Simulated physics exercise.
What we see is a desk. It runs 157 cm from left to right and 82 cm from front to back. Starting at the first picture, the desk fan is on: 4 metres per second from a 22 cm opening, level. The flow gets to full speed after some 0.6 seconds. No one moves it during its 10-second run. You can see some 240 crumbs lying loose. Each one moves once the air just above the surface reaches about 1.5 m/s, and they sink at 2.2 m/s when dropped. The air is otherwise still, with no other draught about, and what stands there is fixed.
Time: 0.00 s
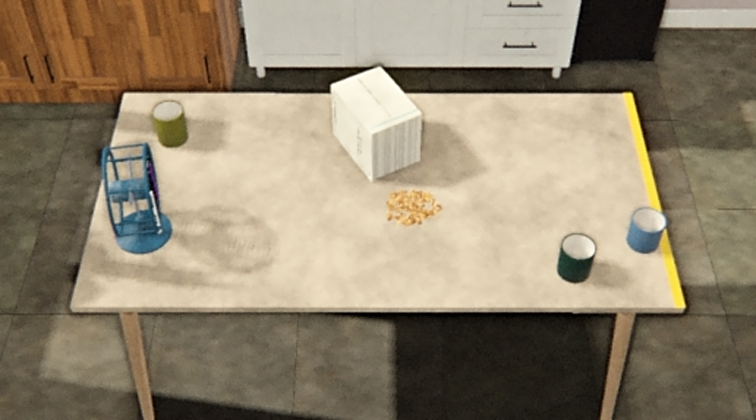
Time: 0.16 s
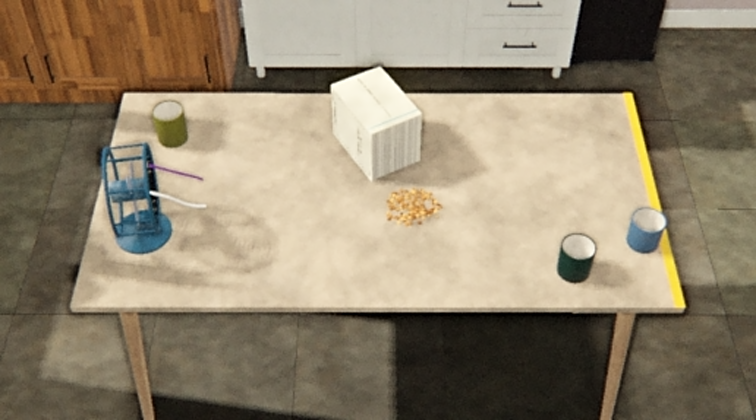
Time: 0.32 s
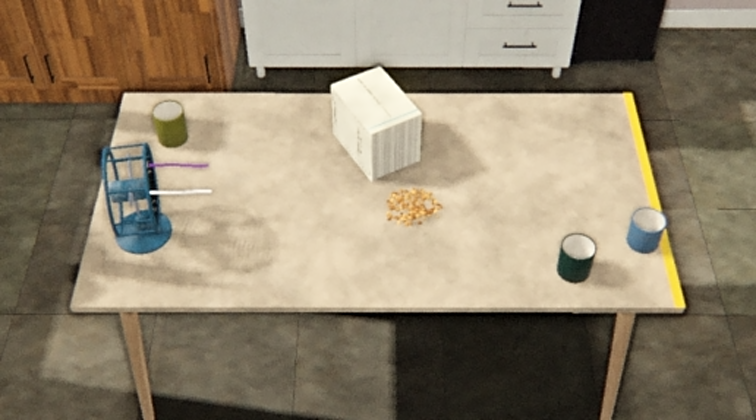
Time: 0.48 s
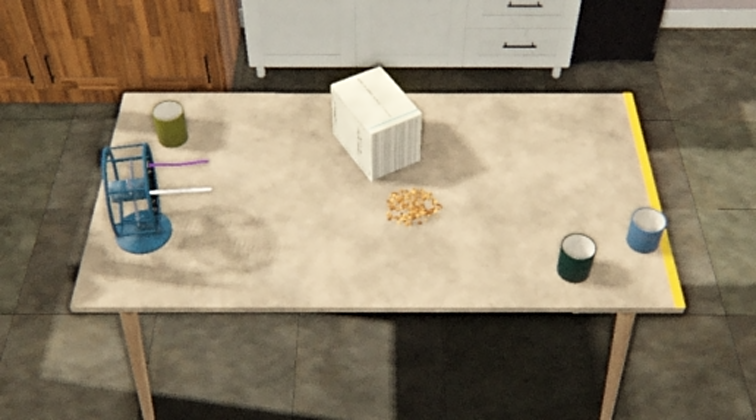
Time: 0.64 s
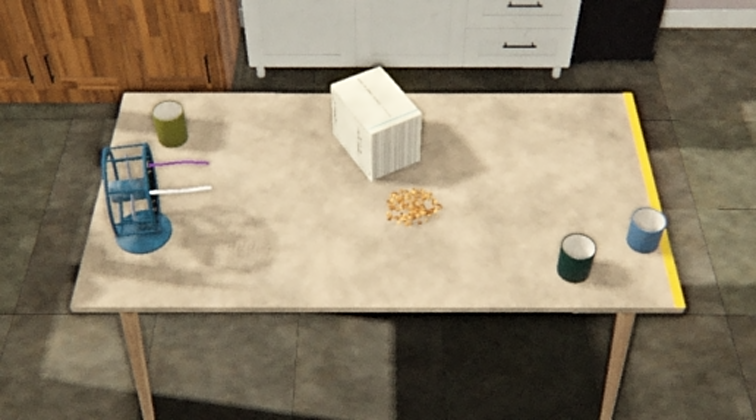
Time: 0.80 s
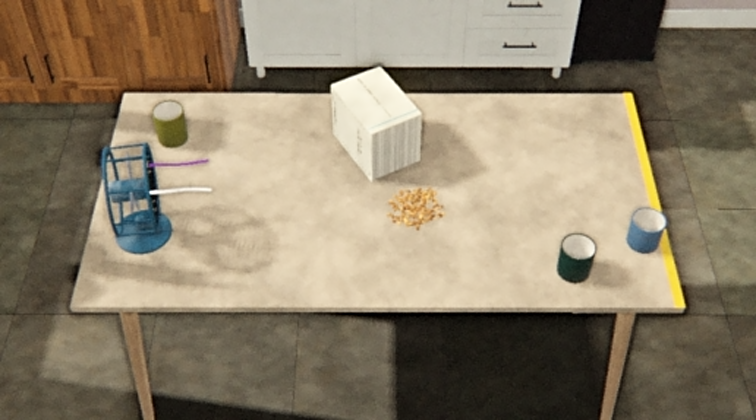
At the start, a blue desk fan stands at the left of a pale desk with a white book, three mugs and a loose patch of orange crumbs. Purple and white ribbons then stream rightward from the fan and stay outstretched, and finally the crumbs shift very slightly.
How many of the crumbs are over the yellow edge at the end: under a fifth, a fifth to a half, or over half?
The portion ending up over the yellow edge is greater than half.
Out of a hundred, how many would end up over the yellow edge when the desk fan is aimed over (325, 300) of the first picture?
That would come out around 0 in a hundred.
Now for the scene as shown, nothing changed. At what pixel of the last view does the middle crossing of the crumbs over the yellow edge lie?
(655, 187).
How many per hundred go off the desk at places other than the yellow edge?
Estimate: Close to 1 per cent.
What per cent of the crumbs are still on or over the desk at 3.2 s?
About 5 %.
After 2.0 s, 9 % are on the move or not yet settled, 90 % are over the yellow edge.
After 3.2 s, 5 % are on the move or not yet settled, 92 % are over the yellow edge.
After 5.5 s, 3 % are on the move or not yet settled, 93 % are over the yellow edge.
After 10.0 s, at the end, 93 % are over the yellow edge.
